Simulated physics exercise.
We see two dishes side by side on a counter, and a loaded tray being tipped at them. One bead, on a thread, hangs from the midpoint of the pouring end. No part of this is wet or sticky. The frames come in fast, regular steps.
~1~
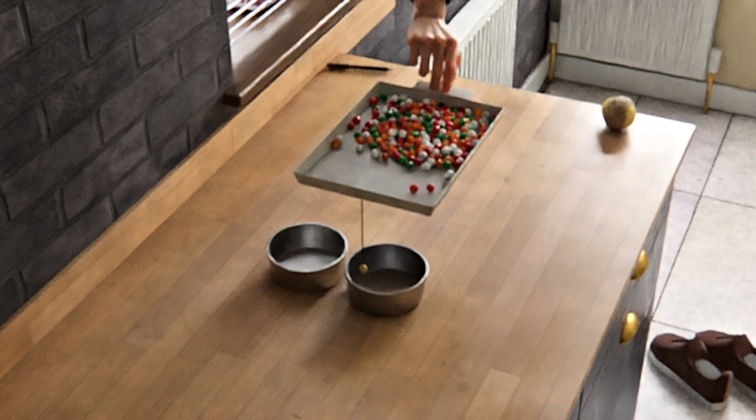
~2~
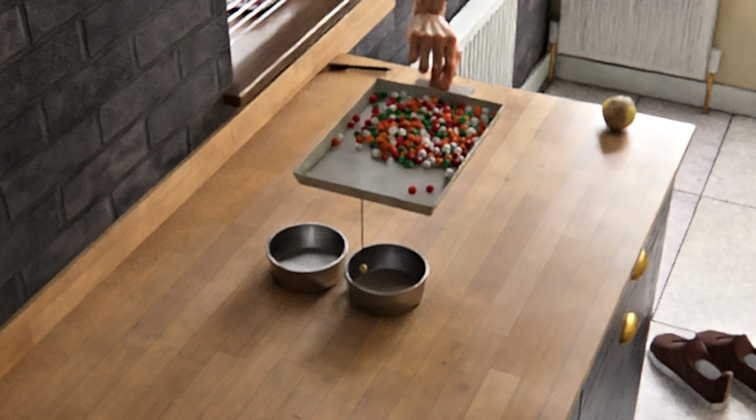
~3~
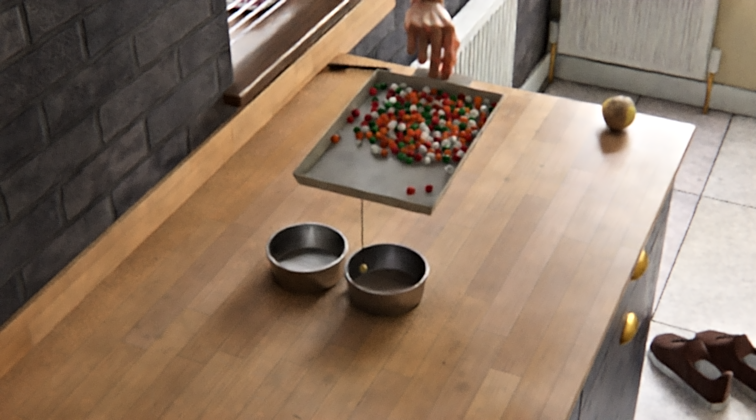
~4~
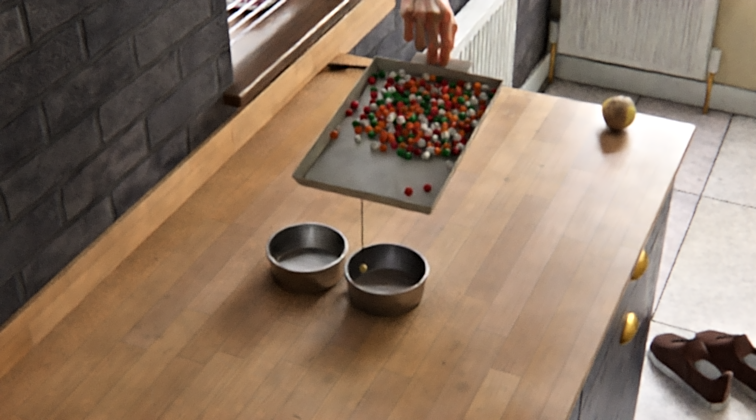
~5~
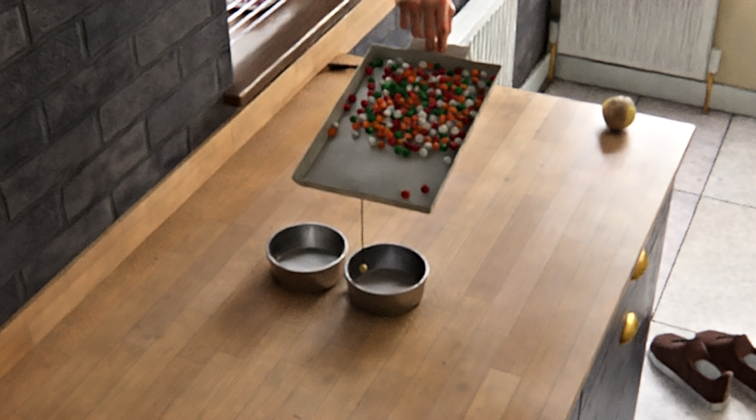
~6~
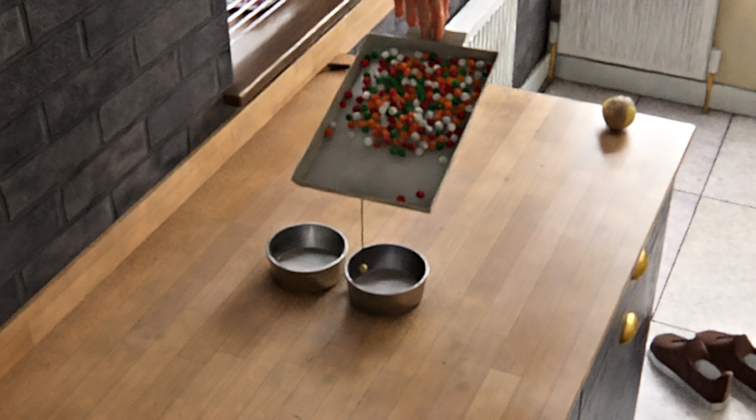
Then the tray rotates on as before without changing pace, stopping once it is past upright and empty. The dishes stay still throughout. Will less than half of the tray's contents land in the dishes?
The catch is going to fall below what is lost.
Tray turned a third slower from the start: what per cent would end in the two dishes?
Close to 0 in a hundred.
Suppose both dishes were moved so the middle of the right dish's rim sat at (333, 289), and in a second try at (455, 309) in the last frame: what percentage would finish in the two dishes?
The first position comes out at 50 per cent, the other at 20 per cent.
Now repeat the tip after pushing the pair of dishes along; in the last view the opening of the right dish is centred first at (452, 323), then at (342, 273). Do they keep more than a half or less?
A minority, then a minority.
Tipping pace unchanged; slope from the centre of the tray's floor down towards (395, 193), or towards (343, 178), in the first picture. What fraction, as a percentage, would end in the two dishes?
First case about 0 percent; second case about 20 percent.
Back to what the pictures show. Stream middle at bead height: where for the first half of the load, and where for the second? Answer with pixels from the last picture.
The opening half passes (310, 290), the closing half (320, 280).
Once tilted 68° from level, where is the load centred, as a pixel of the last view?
Mark it at roughly (329, 210) in the final frame.
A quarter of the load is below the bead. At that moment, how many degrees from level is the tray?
Around 70°, give or take.
Just after the last frame, tray tipped steeply; roughly half on the tray; about a tenth outside both; roughly half in the air.
A moment on, tray tipped past a quarter turn; just a few on the tray; the larger part outside both; about a tenth in the air.
Further on, tray tipped past a quarter turn; just a few in the right dish; just a few in the left dish; almost all outside both.
When it is over, tray tipped past a quarter turn; just a few in the right dish; just a few in the left dish; almost all outside both.
